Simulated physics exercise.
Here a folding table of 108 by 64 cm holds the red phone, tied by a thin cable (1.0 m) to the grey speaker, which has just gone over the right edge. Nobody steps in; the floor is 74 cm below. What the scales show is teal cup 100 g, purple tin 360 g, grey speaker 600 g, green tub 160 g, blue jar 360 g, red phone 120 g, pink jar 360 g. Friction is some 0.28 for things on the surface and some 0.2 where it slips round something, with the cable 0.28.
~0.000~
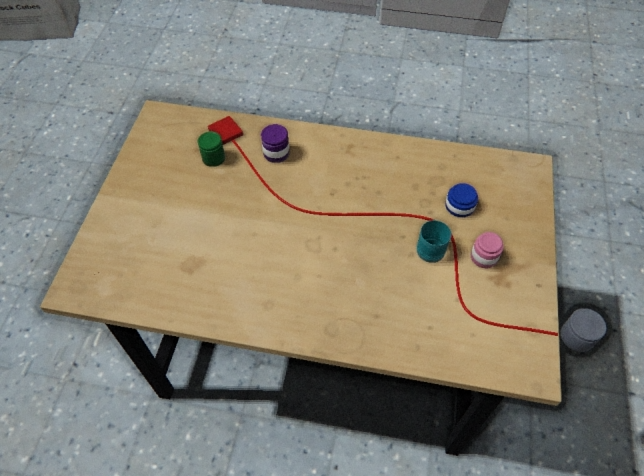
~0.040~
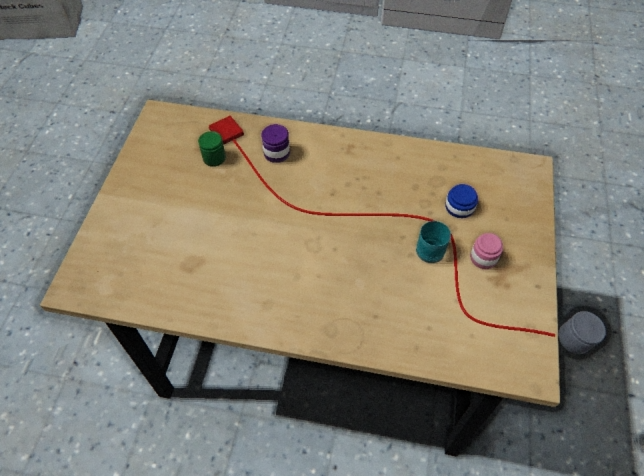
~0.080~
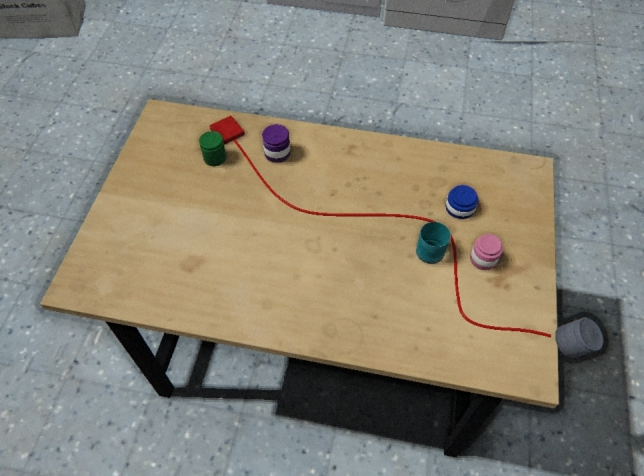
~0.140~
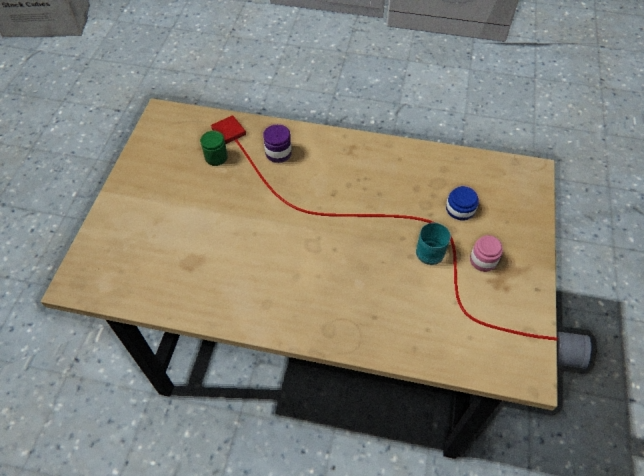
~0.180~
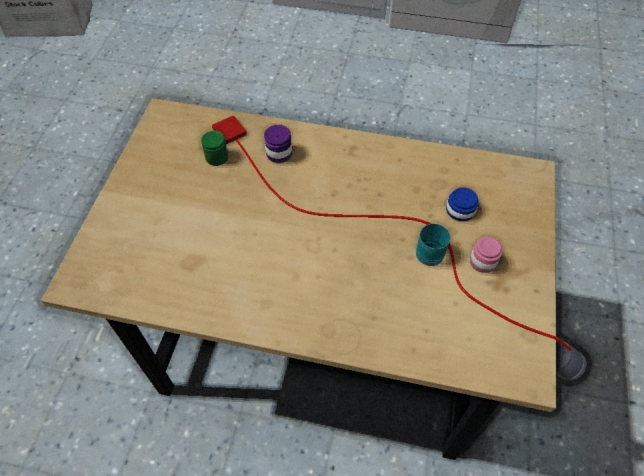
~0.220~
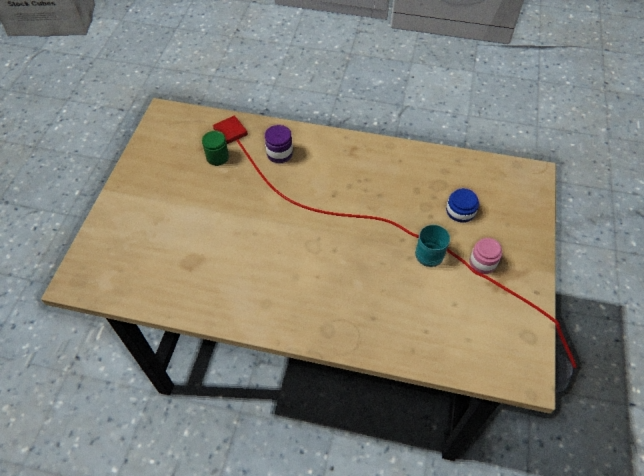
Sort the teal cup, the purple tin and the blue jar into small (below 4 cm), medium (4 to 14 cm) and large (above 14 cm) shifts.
Shifts - teal cup: Large; purple tin: Medium; blue jar: Small.
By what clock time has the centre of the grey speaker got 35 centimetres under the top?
At about 0.34 s.
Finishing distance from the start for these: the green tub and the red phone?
About: Green tub 0 cm, red phone over the edge.
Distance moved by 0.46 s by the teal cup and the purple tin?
At that time the teal cup has gone 6 cm and the purple tin 6 cm.
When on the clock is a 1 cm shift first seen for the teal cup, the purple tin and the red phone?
Clock readings - teal cup 0.26 s, purple tin 0.34 s, red phone 0.26 s.
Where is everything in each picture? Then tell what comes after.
Teal cup (436, 233); purple tin (274, 133); blue jar (464, 193); cable runs through (510, 327) (456, 265) (402, 215) (313, 213) (254, 169), in the first frame.
Grey speaker (587, 326); cable runs through (507, 328) (402, 215) (254, 169), in the second frame.
Grey speaker (579, 338); cable runs through (504, 329) (402, 216) (255, 169), in the third frame.
Grey speaker (572, 350); cable runs through (509, 331) (403, 217) (256, 169), in the fourth frame.
Grey speaker (564, 361); cable runs through (533, 330) (403, 218) (256, 169), in the fifth frame.
Teal cup (435, 237); purple tin (278, 134); blue jar (465, 198); cable runs through (404, 229) (319, 211) (257, 169), in the sixth frame.
At 0.5 s, the cable's tail end at (335, 245); teal cup 6 cm off its start, purple tin 6 cm off its start, red phone 41 cm off its start.
At 0.7 s, the cable's tail end at (534, 405); teal cup 28 cm off its start, purple tin 8 cm off its start, red phone 94 cm off its start.
At 1.0 s, the cable has left the top; teal cup over the edge, purple tin 8 cm off its start at (308, 137), red phone over the edge.
At 1.2 s, the cable has left the top; teal cup over the edge, purple tin 8 cm off its start, red phone over the edge.
At 2.4 s, the cable has left the top; teal cup over the edge, purple tin 8 cm off its start at (308, 138), blue jar 0 cm off its start at (465, 198), red phone over the edge.
